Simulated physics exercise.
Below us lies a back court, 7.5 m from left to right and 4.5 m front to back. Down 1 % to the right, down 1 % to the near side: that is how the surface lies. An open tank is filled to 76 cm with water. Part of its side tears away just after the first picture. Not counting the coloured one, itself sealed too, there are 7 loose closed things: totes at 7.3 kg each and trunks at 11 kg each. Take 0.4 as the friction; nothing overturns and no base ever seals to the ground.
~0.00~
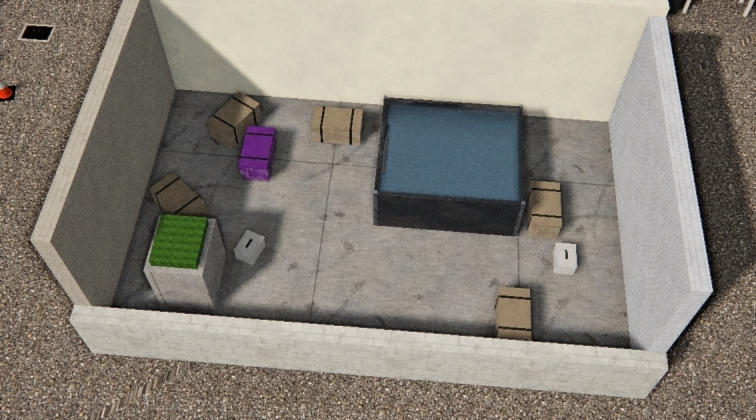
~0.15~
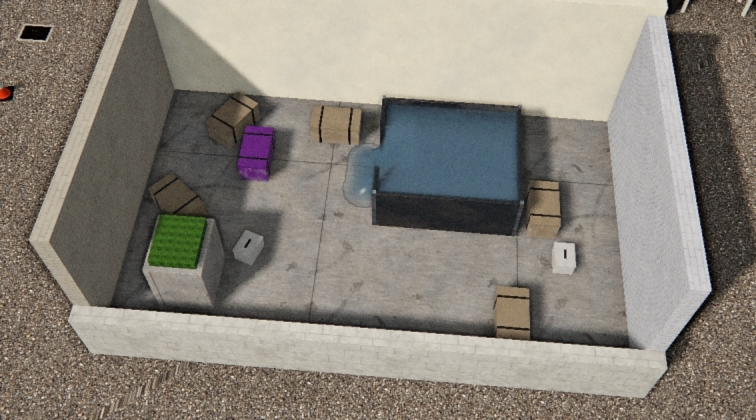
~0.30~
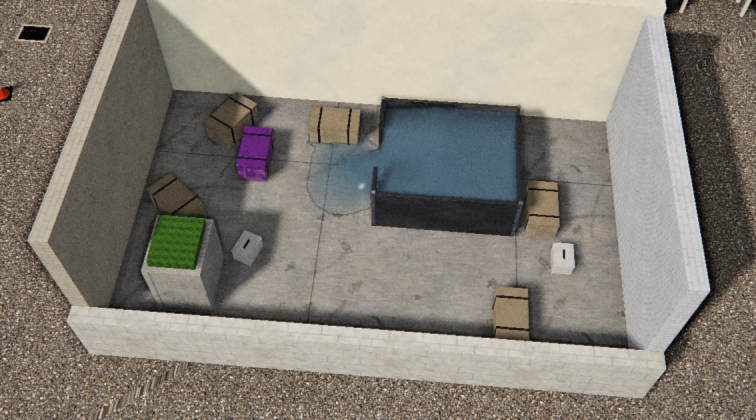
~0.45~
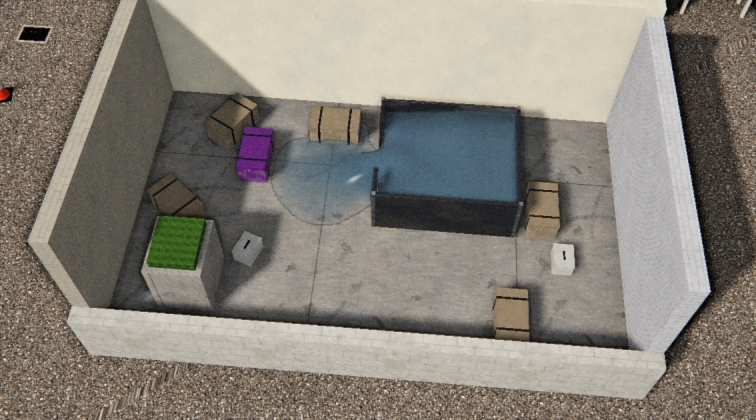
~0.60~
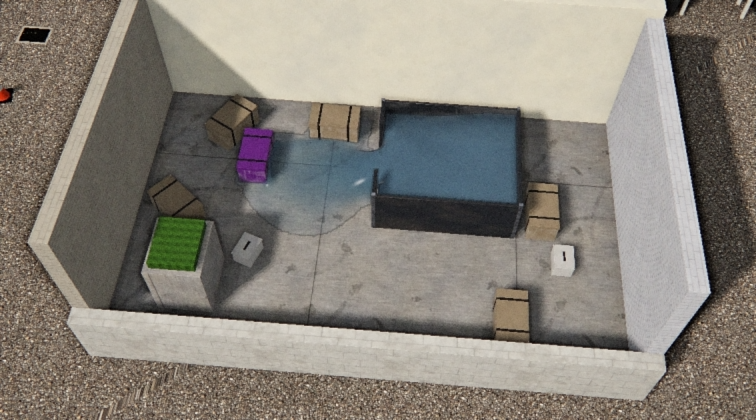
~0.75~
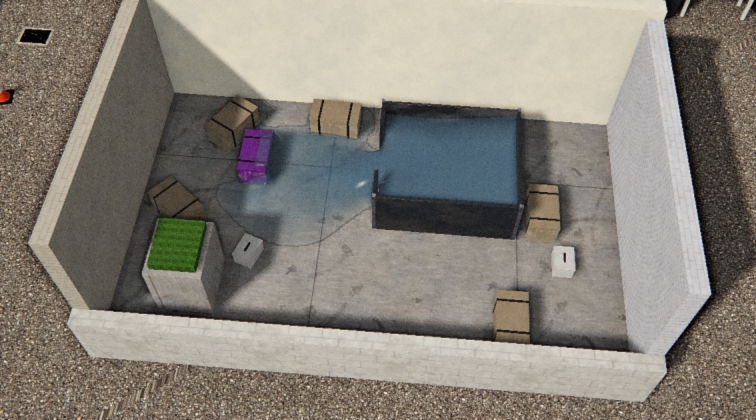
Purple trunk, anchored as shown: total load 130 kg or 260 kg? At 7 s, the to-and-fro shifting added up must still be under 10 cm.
260 kg.
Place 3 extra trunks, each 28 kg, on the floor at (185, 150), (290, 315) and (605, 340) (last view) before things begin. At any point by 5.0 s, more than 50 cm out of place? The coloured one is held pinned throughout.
In order: Farther, then farther, then not as far.
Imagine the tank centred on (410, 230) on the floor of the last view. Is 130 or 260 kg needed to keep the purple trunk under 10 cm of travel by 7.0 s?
Then, put simply, the lighter one does it.
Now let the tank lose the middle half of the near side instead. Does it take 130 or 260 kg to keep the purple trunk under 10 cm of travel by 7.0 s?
That way round, the lesser mass holds.
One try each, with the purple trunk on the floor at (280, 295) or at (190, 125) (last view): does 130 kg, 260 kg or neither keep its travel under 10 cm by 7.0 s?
First spot: Light mass works; second spot: Needs the heavier mass.
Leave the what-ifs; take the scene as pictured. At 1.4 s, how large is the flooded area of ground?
Roughly 14 m2 of it is wet.
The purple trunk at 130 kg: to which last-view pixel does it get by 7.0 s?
Roughly at pixel (201, 147).
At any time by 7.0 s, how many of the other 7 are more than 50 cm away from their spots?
All told, that gives 6.
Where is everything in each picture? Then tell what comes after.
In the first frame, the purple trunk at (257, 146) rests on the ground; 3.8 m2 under water; 0 of 8 have shifted.
In the second frame, the purple trunk at (256, 146) rests on the ground; water covers 4.4 m2; 0 of 8 have shifted.
In the third frame, the purple trunk at (254, 146), on the bottom; 5.2 m2 under water; 0 of 8 have shifted.
In the fourth frame, the purple trunk at (255, 147) rests on the ground; 6.2 m2 under water; 0 of 8 have shifted.
In the fifth frame, the purple trunk at (255, 148), on the bottom; water covers 7.0 m2; 1 of 8 have shifted.
In the sixth frame, the purple trunk at (255, 149), on the bottom; water covers 8.3 m2; 1 of 8 have shifted.
After 1.4 s the purple trunk would be 40 cm from its start with 130 kg and 0 cm from its start with 260 kg; 14 cm of water round it then.
After 3.1 s the purple trunk would be 86 cm from its start with 130 kg and 0 cm from its start with 260 kg; 11 cm of water round it then.
After 4.9 s the purple trunk would be 86 cm from its start with 130 kg and 0 cm from its start with 260 kg; 11 cm of water round it then.
After 7.0 s the purple trunk would be 86 cm from its start with 130 kg and 0 cm from its start with 260 kg; 11 cm of water round it then.
